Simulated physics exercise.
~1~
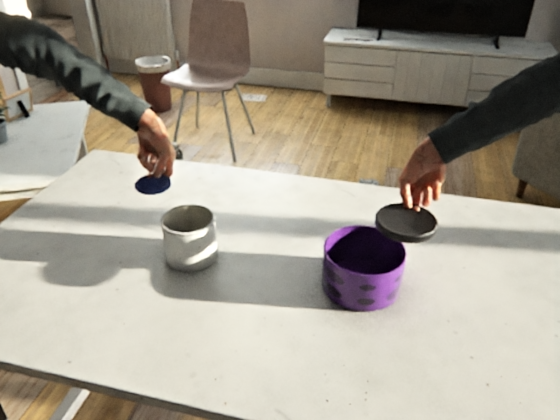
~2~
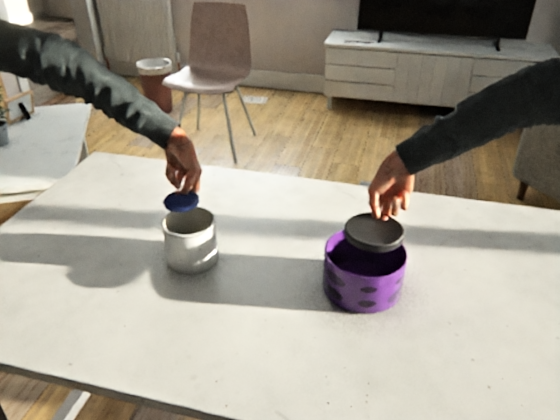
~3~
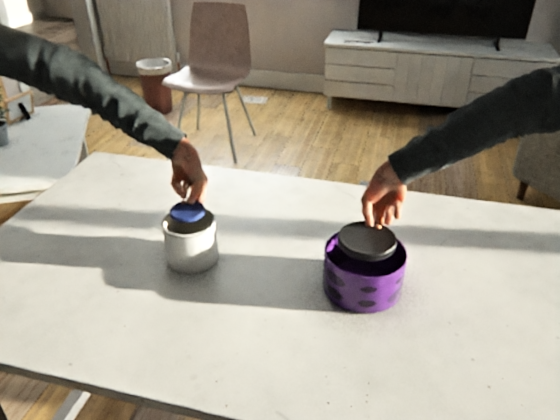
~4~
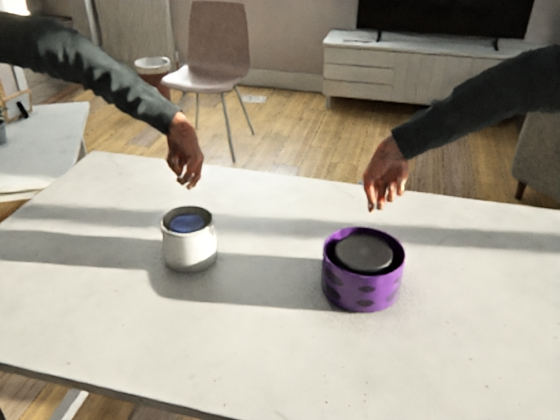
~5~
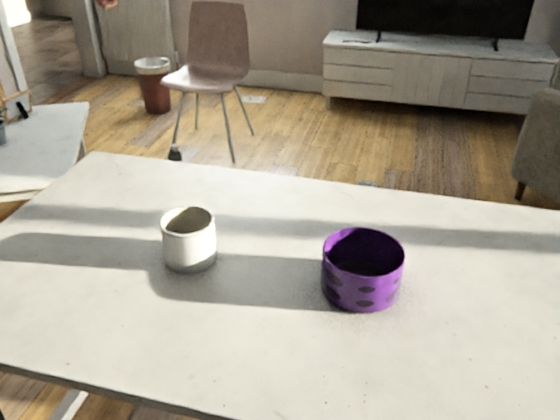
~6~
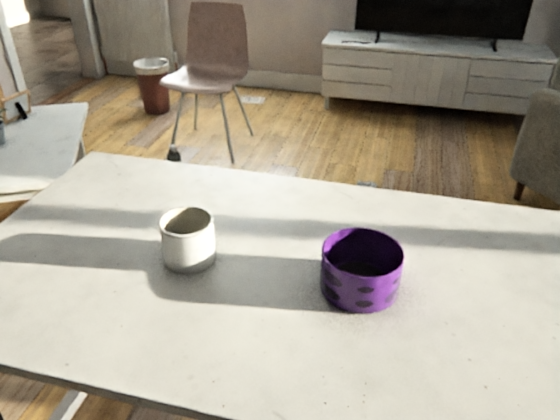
Two hands lowering a blue disc and a black disc over open containers, letting go, both discs dropping inside past the rims.
